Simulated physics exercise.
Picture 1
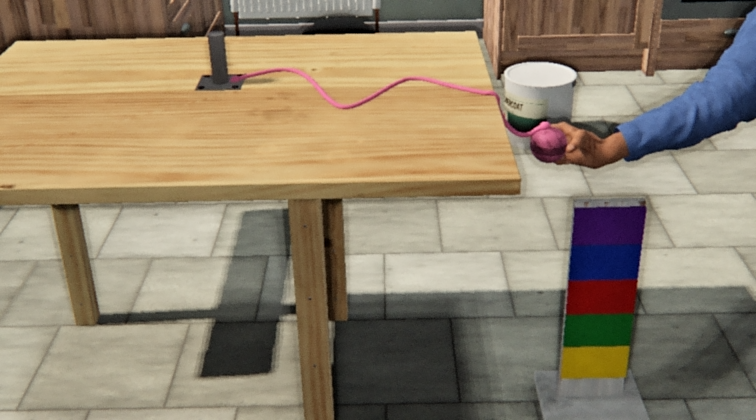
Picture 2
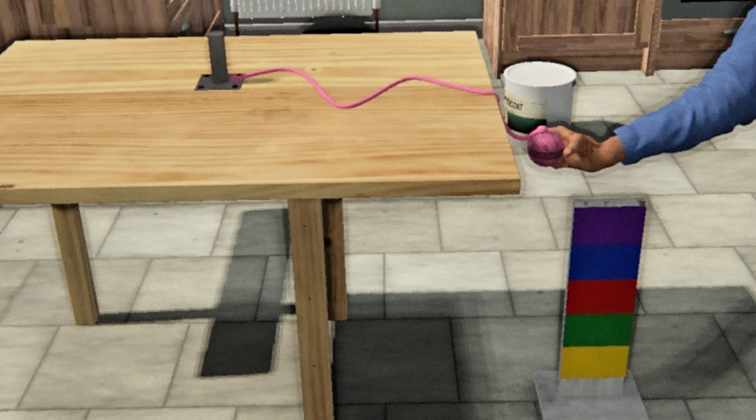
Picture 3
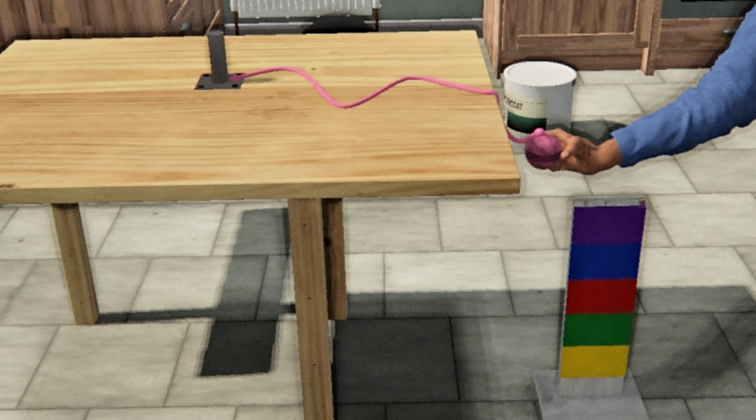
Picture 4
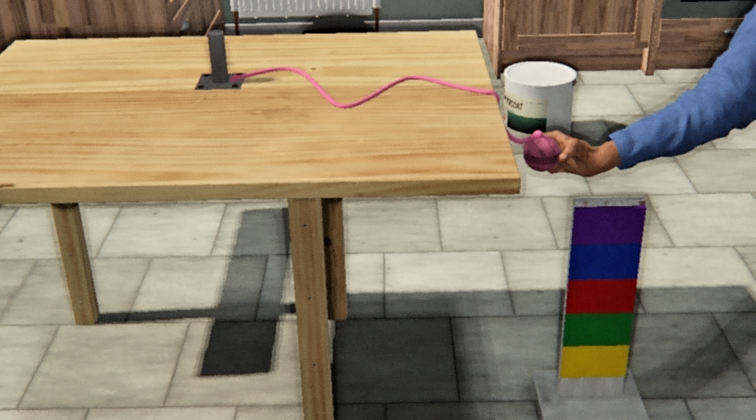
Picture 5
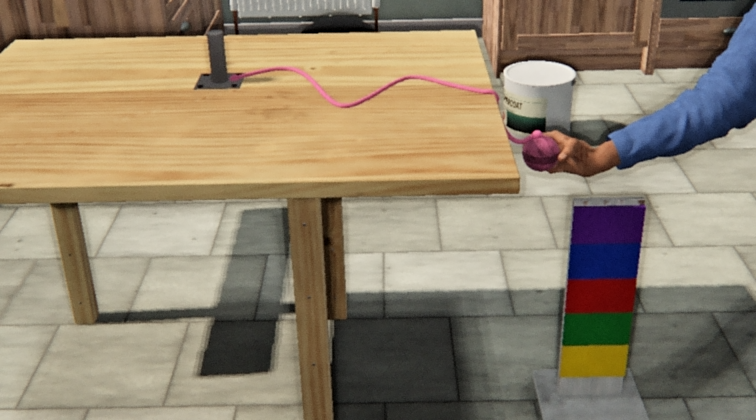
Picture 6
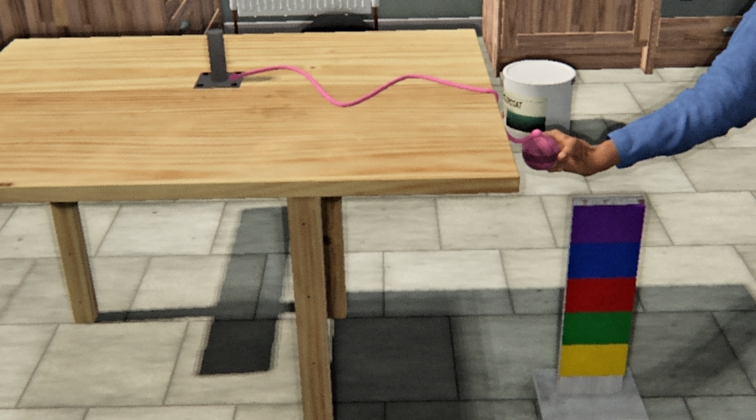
A hand in a blue sleeve, reaching in from the right, holds a pink ball just off the edge of a wooden table in a stone-tiled room, seen from slightly above. A wavy pink lead runs from a dark bracket across the tabletop, with a white bucket behind and a board striped purple, blue, red, green and yellow below. The ball shifts very slightly left and down, while the camera stays still.
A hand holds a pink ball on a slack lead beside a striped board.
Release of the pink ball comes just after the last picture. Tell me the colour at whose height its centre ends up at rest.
It ends up level with red.
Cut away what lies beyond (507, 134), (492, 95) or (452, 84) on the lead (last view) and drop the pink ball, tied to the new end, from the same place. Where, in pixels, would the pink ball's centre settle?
Roughly at (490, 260) for the first, (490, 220) for the second and (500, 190) for the third.
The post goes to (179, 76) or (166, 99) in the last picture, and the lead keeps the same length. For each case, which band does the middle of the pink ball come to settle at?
One after the other, blue; blue.
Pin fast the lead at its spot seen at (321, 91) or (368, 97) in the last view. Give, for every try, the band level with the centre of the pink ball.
It would be blue; purple.
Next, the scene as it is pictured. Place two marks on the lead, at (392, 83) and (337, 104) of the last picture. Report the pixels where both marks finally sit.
End: (495, 98) and then (412, 88).
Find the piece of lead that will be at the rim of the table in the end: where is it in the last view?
Roughly (392, 83).
Soon after, ball near (485, 290); level with red.
Then, ball near (496, 290); level with red.
At rest, ball near (488, 289); level with red. The red one.
